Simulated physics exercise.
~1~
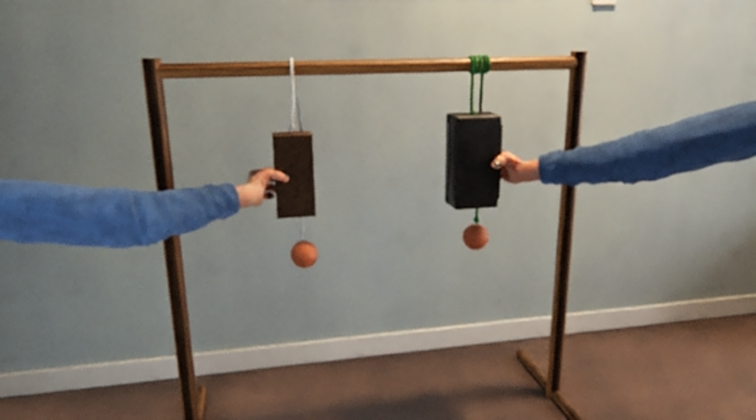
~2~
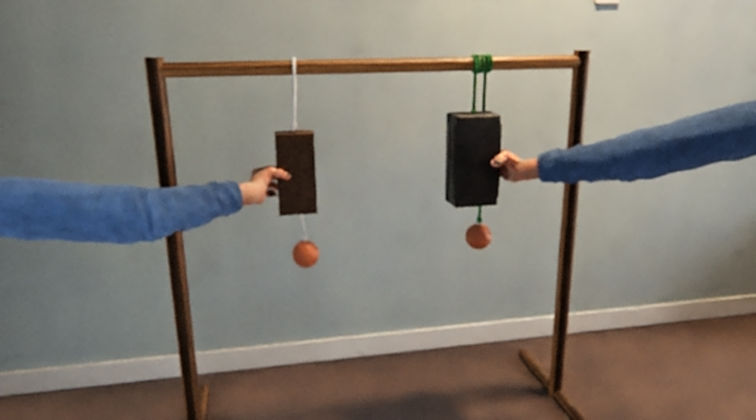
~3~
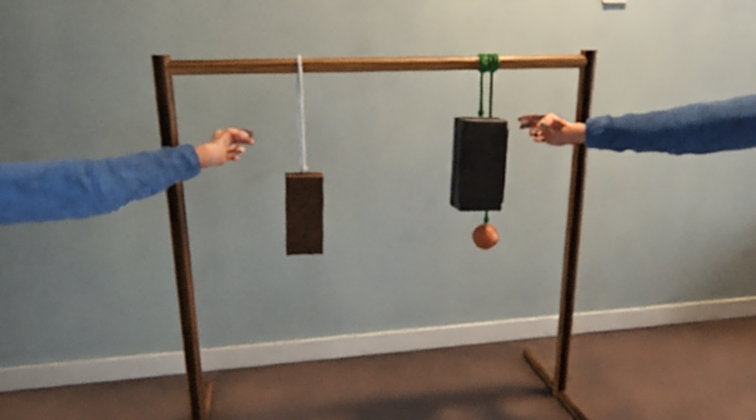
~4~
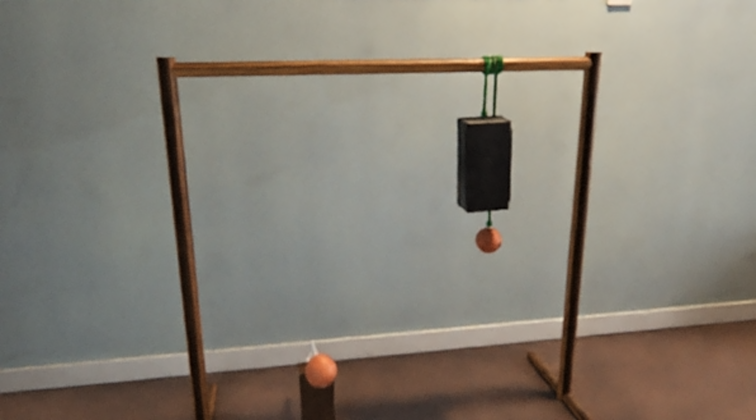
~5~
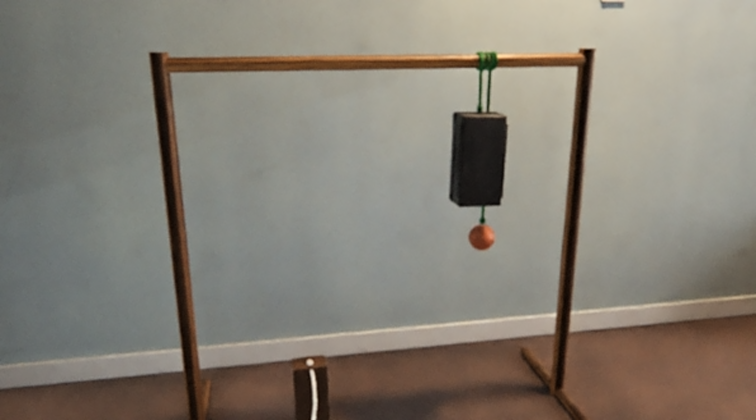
The brick drops to the floor once the hands let go, while the black case stays hanging.
